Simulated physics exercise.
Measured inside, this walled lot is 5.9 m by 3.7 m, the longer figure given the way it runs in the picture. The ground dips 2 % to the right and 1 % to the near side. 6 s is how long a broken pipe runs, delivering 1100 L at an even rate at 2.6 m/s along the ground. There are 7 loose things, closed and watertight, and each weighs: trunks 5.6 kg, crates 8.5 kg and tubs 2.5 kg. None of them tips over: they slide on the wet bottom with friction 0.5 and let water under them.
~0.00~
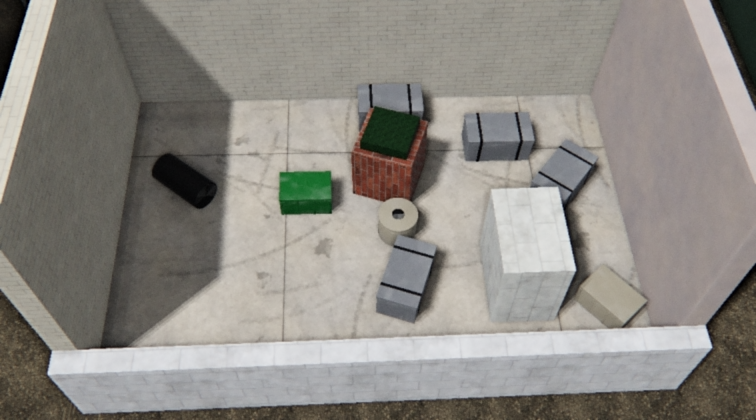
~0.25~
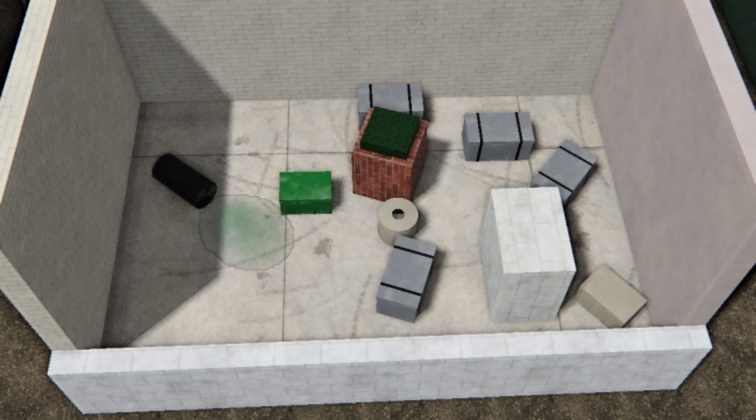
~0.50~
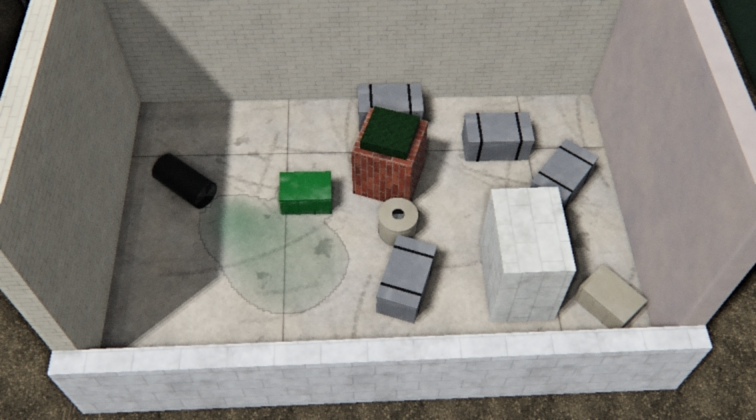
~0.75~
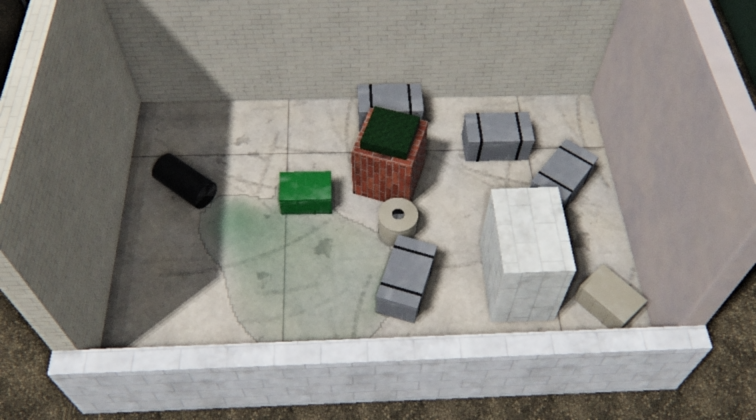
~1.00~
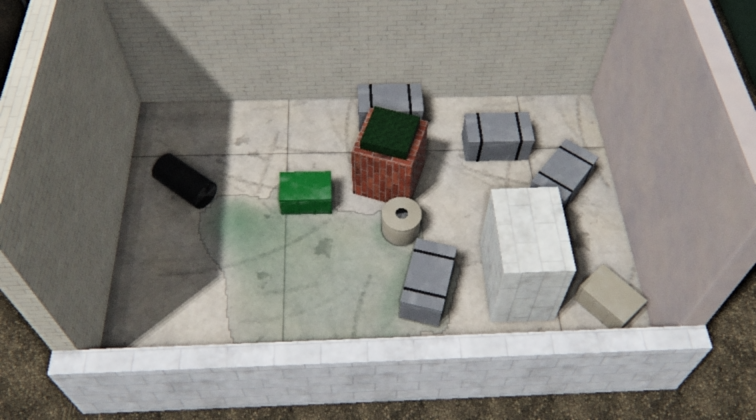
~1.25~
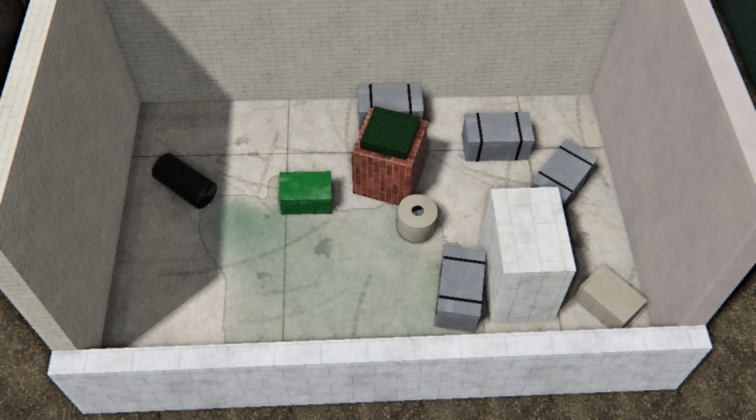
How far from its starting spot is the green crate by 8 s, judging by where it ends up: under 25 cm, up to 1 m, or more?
The green crate is under 25 cm from its starting spot.
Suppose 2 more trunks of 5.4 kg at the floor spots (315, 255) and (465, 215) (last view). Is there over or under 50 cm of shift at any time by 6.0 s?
The first is above the mark, the second above the mark.
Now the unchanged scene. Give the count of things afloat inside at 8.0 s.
At that point I count 5.
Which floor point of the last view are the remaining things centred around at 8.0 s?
Centre of the remaining things: Roughly (422, 145).
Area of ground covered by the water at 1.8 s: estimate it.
I'd put it close to 6.5 m2.
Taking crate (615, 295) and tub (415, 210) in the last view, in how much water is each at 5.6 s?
Some 7 cm at the first, some 8 cm at the second.
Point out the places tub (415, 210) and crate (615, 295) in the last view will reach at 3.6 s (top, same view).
Near (524, 165) and (582, 218).
After 1.8 s the green crate is near (305, 185), 0.0 m from its start, aground; 1 afloat.
After 3.6 s the green crate is near (305, 185), 0.0 m from its start, aground; 2 afloat.
After 5.6 s the green crate is near (305, 185), 0.0 m from its start, aground; 5 afloat.
After 8.0 s the green crate is near (305, 185), 0.0 m from its start, aground; 5 afloat.
